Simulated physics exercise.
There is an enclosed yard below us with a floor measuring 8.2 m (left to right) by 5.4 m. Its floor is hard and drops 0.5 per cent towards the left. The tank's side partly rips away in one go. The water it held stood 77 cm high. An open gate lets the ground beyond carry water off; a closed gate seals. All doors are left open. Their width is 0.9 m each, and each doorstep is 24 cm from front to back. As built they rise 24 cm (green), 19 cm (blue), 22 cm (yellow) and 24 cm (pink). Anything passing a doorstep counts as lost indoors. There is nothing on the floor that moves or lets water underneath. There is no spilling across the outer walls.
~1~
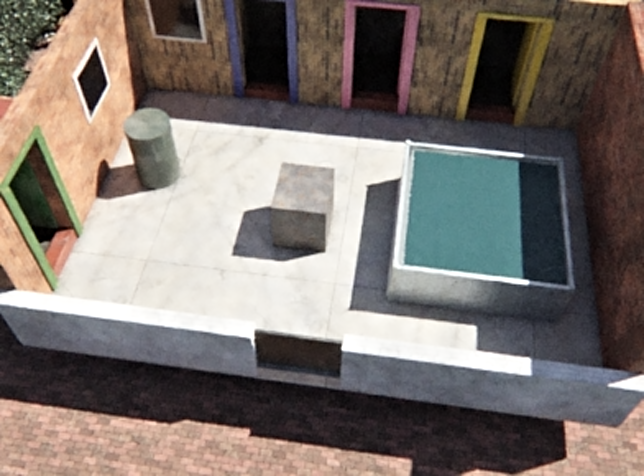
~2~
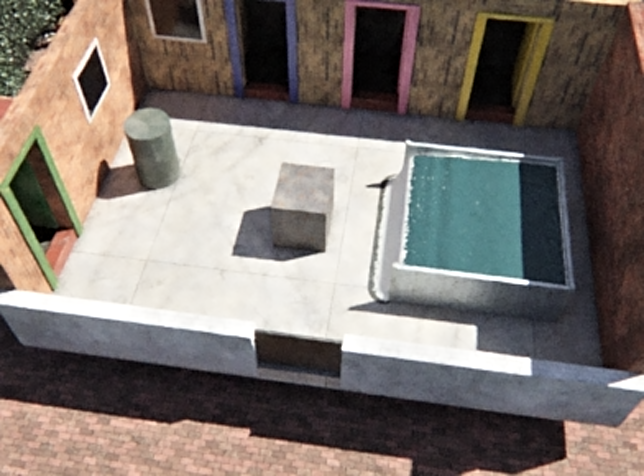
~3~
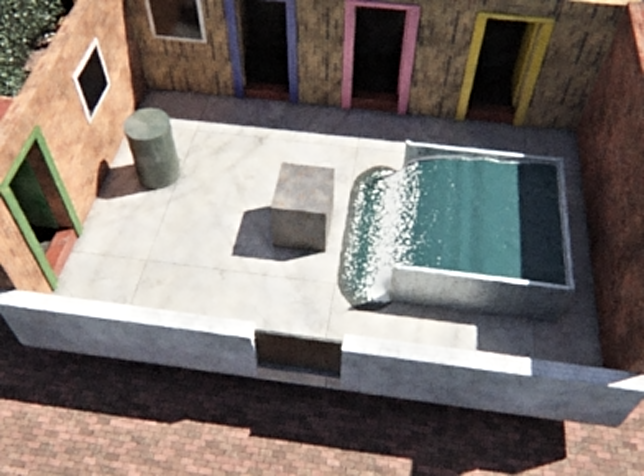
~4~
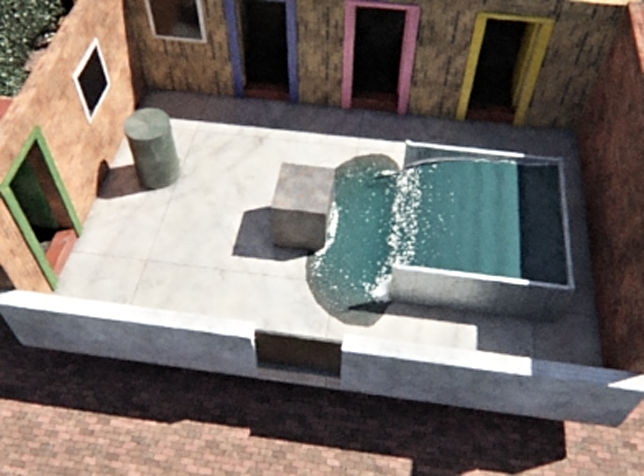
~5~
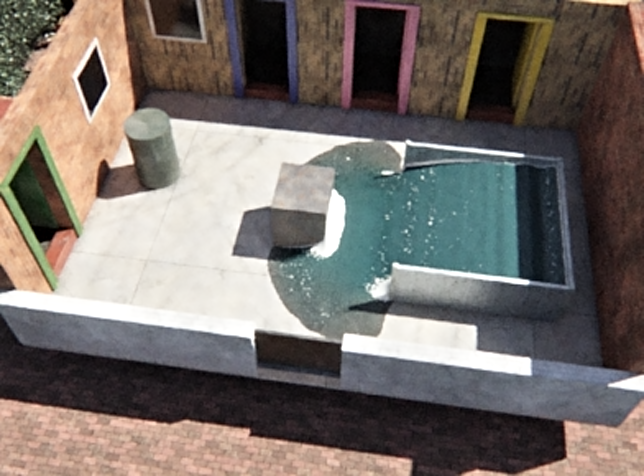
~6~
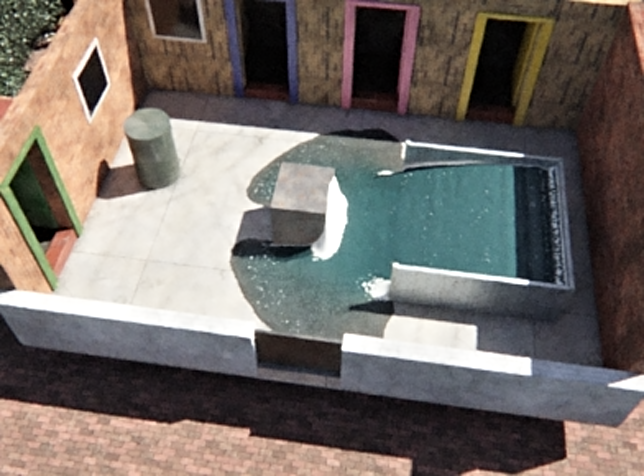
In a walled courtyard with colourful doorways, the left side of a raised water tank gives way and water pours out, spreading leftward across the pale floor, surging against a grey block and flowing around both its sides.
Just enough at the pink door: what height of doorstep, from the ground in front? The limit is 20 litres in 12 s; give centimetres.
Some 16 cm.
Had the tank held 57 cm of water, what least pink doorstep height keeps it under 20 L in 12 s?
I'd go with near 11.0 cm then.
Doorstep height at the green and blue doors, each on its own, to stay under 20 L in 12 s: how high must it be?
Roughly 27 cm at green and 20 cm at blue.
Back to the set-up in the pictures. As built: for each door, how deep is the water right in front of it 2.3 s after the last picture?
Door by door in centimetres - green 32, blue 21, yellow 0, pink 20.
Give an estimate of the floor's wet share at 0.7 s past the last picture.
Roughly 50 percent of the floor is wet.
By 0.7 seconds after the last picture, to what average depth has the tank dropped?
Some 42 cm.
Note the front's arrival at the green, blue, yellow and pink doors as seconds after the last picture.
Door green: 0.8 seconds; door blue: 0.7 seconds; door yellow: 2.8 seconds; door pink: 0.4 seconds.
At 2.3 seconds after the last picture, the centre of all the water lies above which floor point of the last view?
Centre estimate: (295, 222) px, approximately.
Then, 0.7 s after the last picture water covers 50 % of the floor, deepest (57 cm) near (338, 232); 2 cm at the pink door, 0 litres in over its 24 cm doorstep.
Then, 2.3 s after the last picture water covers 70 % of the floor, deepest (42 cm) near (143, 99); 20 cm at the pink door, 0 litres in over its 24 cm doorstep.
Then, 11.3 s after the last picture water covers 95 % of the floor, deepest (20 cm) near (598, 374); 8 cm at the pink door, 1 litre in over its 24 cm doorstep.
At the pink door as built, the water peaked near 20 cm, 2.3 s after the last picture.
With a doorstep of 13.5 cm, 41 litres would have come in within the 12 s; with 18.5 cm, 10 litres. So under 20 litres takes about 16 cm.
